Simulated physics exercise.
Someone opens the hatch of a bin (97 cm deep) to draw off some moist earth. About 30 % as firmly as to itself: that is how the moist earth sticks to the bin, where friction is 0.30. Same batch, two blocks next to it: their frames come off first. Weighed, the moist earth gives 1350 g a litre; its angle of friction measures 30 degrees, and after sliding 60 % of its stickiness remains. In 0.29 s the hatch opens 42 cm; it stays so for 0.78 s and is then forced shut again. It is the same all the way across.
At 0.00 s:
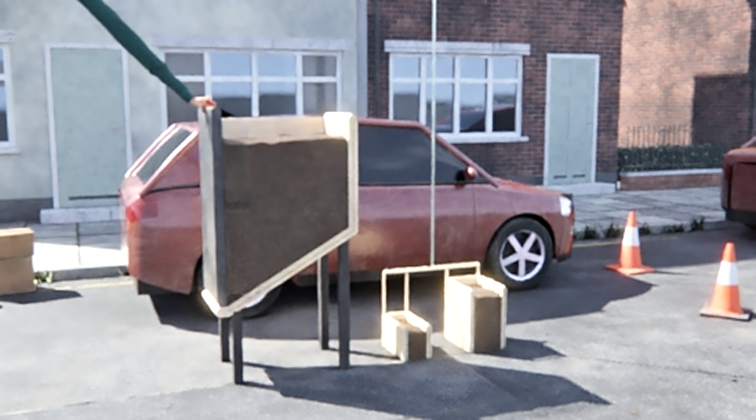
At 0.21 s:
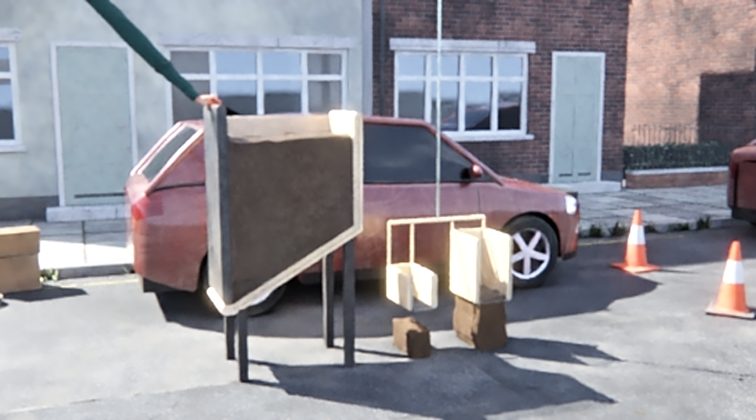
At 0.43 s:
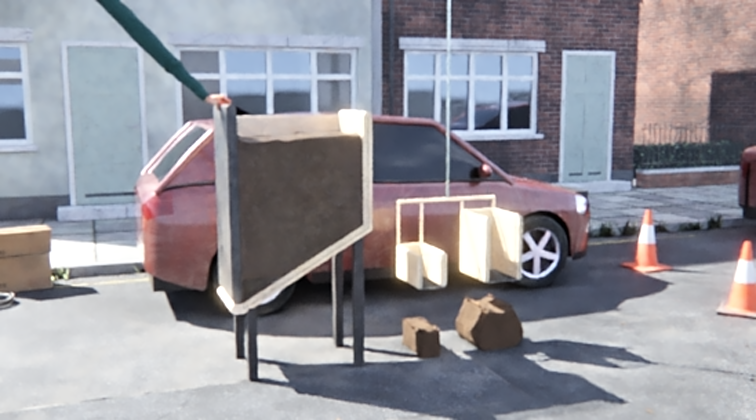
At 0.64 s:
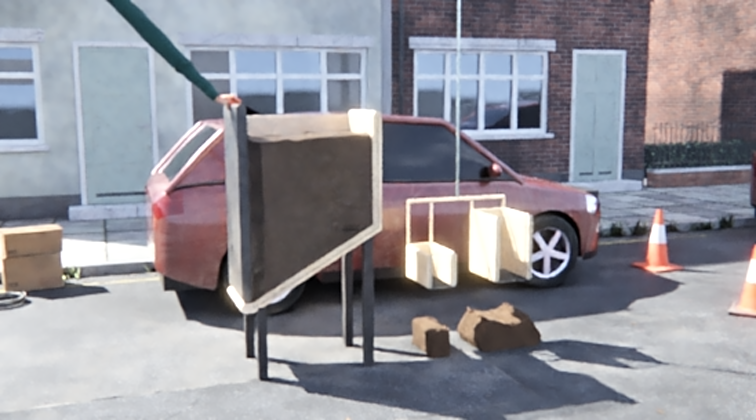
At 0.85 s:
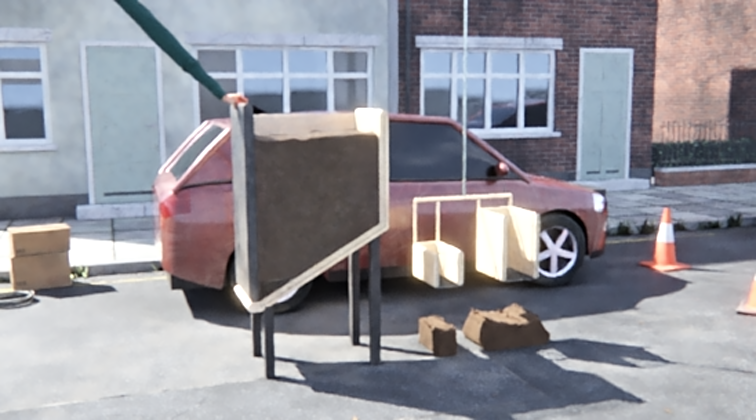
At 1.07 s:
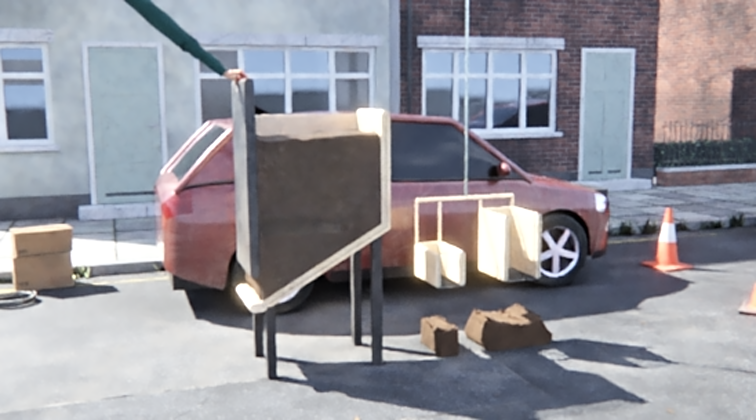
Pale moulds lift off two brown blocks, the larger slumps, then the bin's hatch rises slightly.
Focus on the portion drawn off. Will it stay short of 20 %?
No, it ends above 20 %.
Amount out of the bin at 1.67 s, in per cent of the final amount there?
Close to 30 in a hundred.
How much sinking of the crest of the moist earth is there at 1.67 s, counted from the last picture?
2 cm.
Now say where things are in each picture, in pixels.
Top of the hatch at (216, 112), not yet moved; crest of the moist earth at (336, 139); block heights 18 cm, 37 cm (left to right), in the first picture.
Top of the hatch at (222, 110), not yet moved; crest of the moist earth at (341, 137); block heights 18 cm, 35 cm (left to right), in the second picture.
Top of the hatch at (231, 110), not yet moved; crest of the moist earth at (350, 137); block heights 18 cm, 27 cm (left to right), in the third picture.
Top of the hatch at (241, 109), not yet moved; crest of the moist earth at (360, 136); block heights 18 cm, 20 cm (left to right), in the fourth picture.
Top of the hatch at (248, 108), not yet moved; crest of the moist earth at (367, 135); block heights 18 cm, 19 cm (left to right), in the fifth picture.
Top of the hatch at (249, 83), moved 14 cm; crest of the moist earth at (368, 135); block heights 18 cm, 19 cm (left to right), in the sixth picture.
After 1.34 s, the hatch is 42 cm open and 0 % is out.
After 1.67 s, the hatch is 42 cm open and 9 % is out.
After 2.00 s, the hatch is 42 cm open and 20 % is out.
After 2.33 s, the hatch is 10 cm open and 29 % is out.
After 2.81 s, the hatch is shut and 30 % is out.
